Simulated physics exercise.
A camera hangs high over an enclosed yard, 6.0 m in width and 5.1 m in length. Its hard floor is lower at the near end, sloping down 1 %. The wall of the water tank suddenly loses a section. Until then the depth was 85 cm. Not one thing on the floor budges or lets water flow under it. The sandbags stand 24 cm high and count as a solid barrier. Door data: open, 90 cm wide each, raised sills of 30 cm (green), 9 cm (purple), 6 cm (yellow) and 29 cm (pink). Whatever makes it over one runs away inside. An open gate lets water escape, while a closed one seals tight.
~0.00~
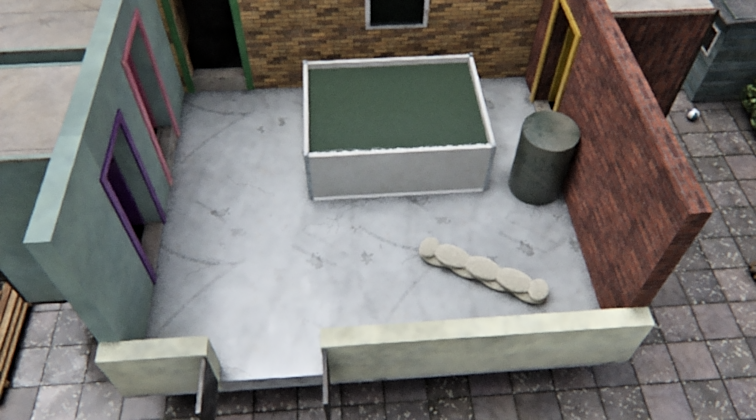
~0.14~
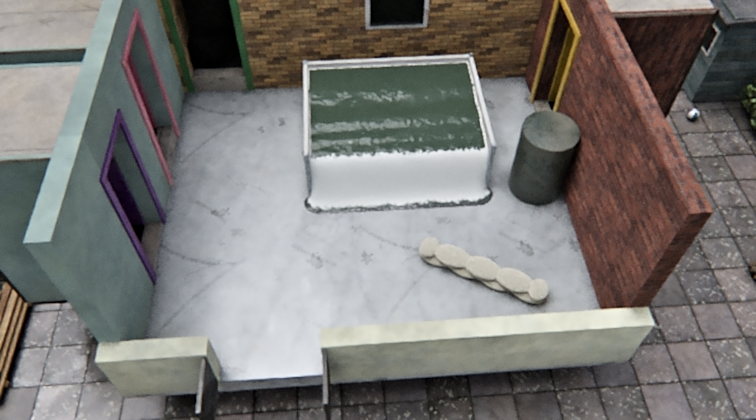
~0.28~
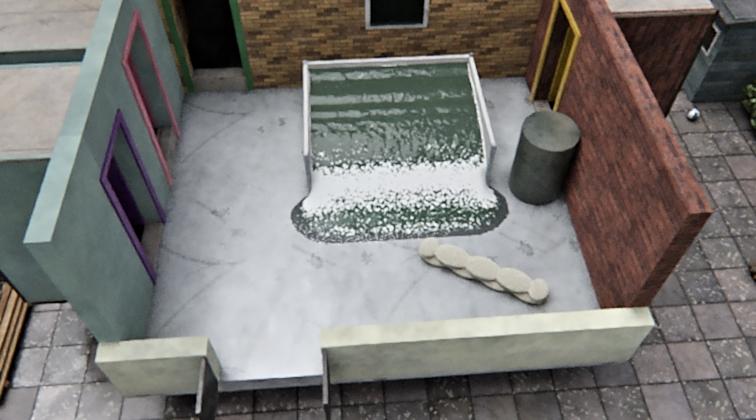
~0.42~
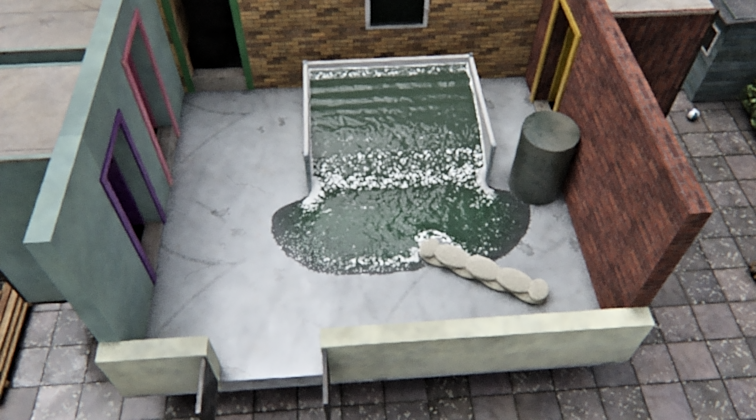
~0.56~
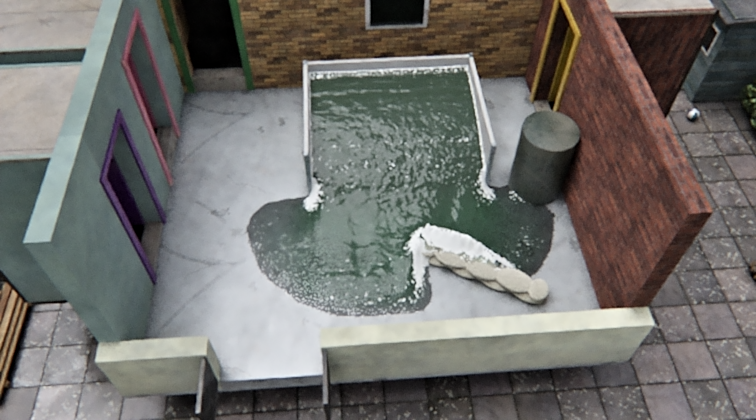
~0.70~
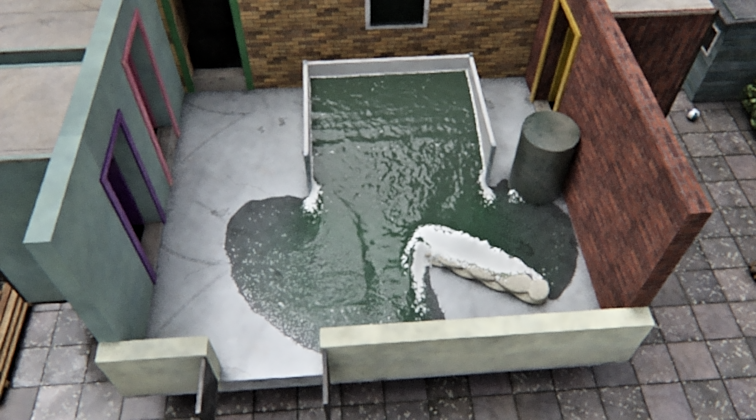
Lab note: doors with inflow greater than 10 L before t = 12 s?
Green door not greater, purple door greater, yellow door greater, pink door not greater.
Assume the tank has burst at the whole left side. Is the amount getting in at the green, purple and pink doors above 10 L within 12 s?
Green beyond, purple beyond, pink beyond.
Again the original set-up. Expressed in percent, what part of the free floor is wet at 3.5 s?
Covered: Roughly 70 per cent.
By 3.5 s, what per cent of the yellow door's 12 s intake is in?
0 percent or so by then.
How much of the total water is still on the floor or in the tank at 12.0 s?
About 62 per cent.
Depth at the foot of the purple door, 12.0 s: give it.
Depth: ~ 7.0 cm.
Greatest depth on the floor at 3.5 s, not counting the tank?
I'd say near 38 centimetres.
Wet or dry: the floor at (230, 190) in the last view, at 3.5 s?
By then the spot is drenched.
After 1.4 s water covers 55 % of the floor and is deepest (57 cm) near (606, 337); green door not reached, purple door not reached, yellow door not reached, pink door not reached.
After 2.2 s water covers 55 % of the floor and is deepest (60 cm) near (551, 340); green door not reached, purple door 3 cm at the sill, 0 L in, yellow door not reached, pink door not reached.
After 3.5 s water covers 70 % of the floor and is deepest (38 cm) near (567, 215); green door not reached, purple door 9 cm at the sill, 0 L in, yellow door not reached, pink door 3 cm at the sill, 0 L in.
After 7.0 s water covers 95 % of the floor and is deepest (19 cm) near (395, 196); green door 11 cm at the sill, 0 L in, purple door 16 cm at the sill, 95 L in, yellow door 6 cm at the sill, 1 L in, pink door 7 cm at the sill, 0 L in.
After 12.0 s water covers 95 % of the floor and is deepest (16 cm) near (552, 170); green door 6 cm at the sill, 0 L in, purple door 7 cm at the sill, 124 L in, yellow door 9 cm at the sill, 27 L in, pink door 10 cm at the sill, 0 L in.
